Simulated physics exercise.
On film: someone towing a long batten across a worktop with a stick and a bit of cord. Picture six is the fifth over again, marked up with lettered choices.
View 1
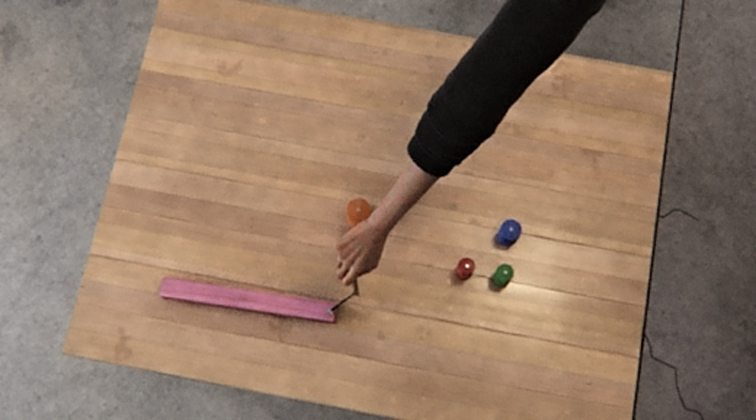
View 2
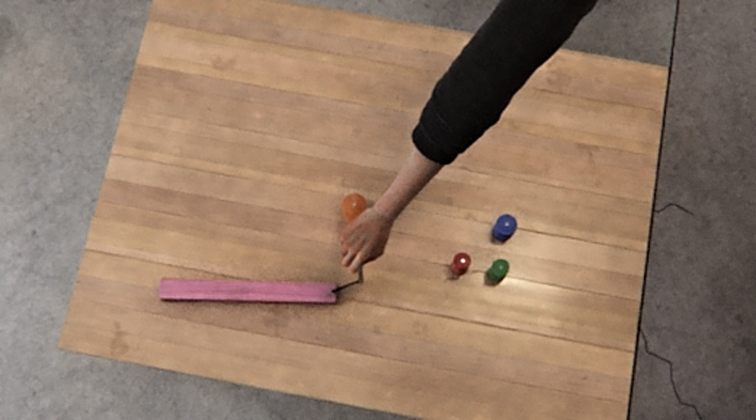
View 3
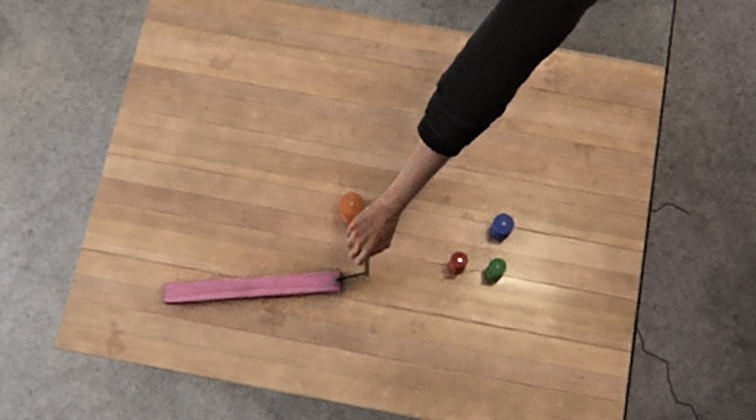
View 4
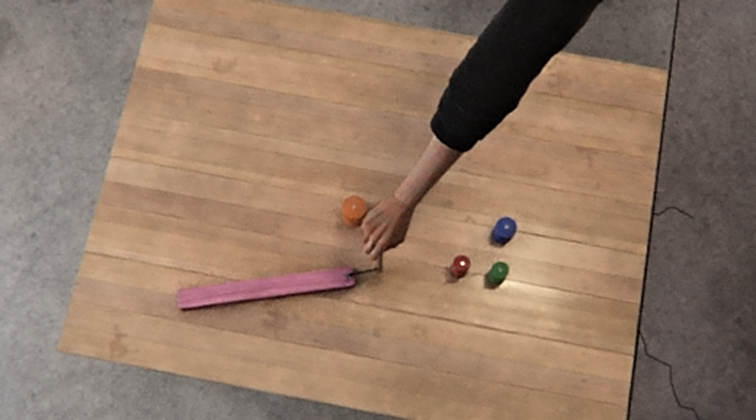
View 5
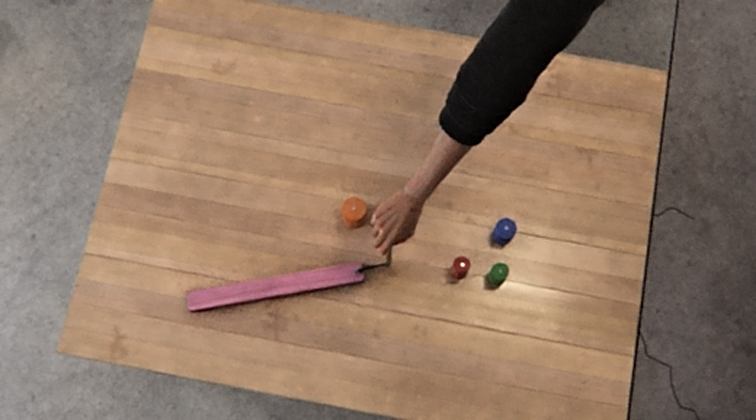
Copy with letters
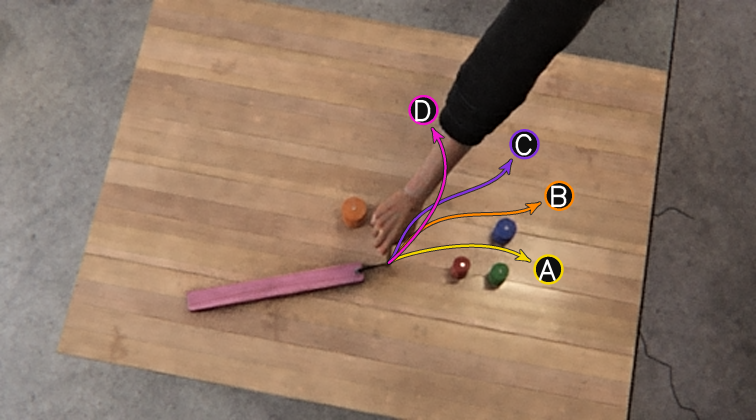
We see a hand holding the right end of a long pink batten by a short cord on a wooden worktop, first swinging that end upward, then pulling the batten slightly right, while small coloured objects sit nearby.
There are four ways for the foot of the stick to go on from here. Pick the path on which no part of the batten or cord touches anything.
The stick should follow C.
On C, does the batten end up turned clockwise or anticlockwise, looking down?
It turns anticlockwise.
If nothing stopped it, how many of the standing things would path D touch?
In all, one.
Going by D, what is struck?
The orange tin.
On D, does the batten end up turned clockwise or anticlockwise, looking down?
Anticlockwise.
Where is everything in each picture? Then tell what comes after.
In the first frame, orange tin (359, 214); pink batten (248, 299); red candle (465, 269).
In the second frame, pink batten (248, 290); green candle (499, 270).
In the third frame, pink batten (252, 287); red candle (458, 263).
In the fourth frame, pink batten (266, 287); green candle (499, 273).
In the fifth frame, pink batten (275, 286); red candle (461, 267); blue candle (504, 232); green candle (499, 274).
On the copy, A from (389, 263) via (463, 246) to (529, 261); B from (389, 263) via (457, 216) to (540, 203); C from (389, 263) via (442, 201) to (511, 160); D from (389, 263) via (439, 197) to (433, 129).
On C. First, foot of the stick (421, 215), middle of the batten (319, 264).
Then, foot of the stick (473, 190), middle of the batten (372, 238).
Finally, foot of the stick (511, 161), middle of the batten (415, 215); nothing has been touched.
By contrast, A meets the red candle and green candle; B meets the blue candle; D meets the orange tin.
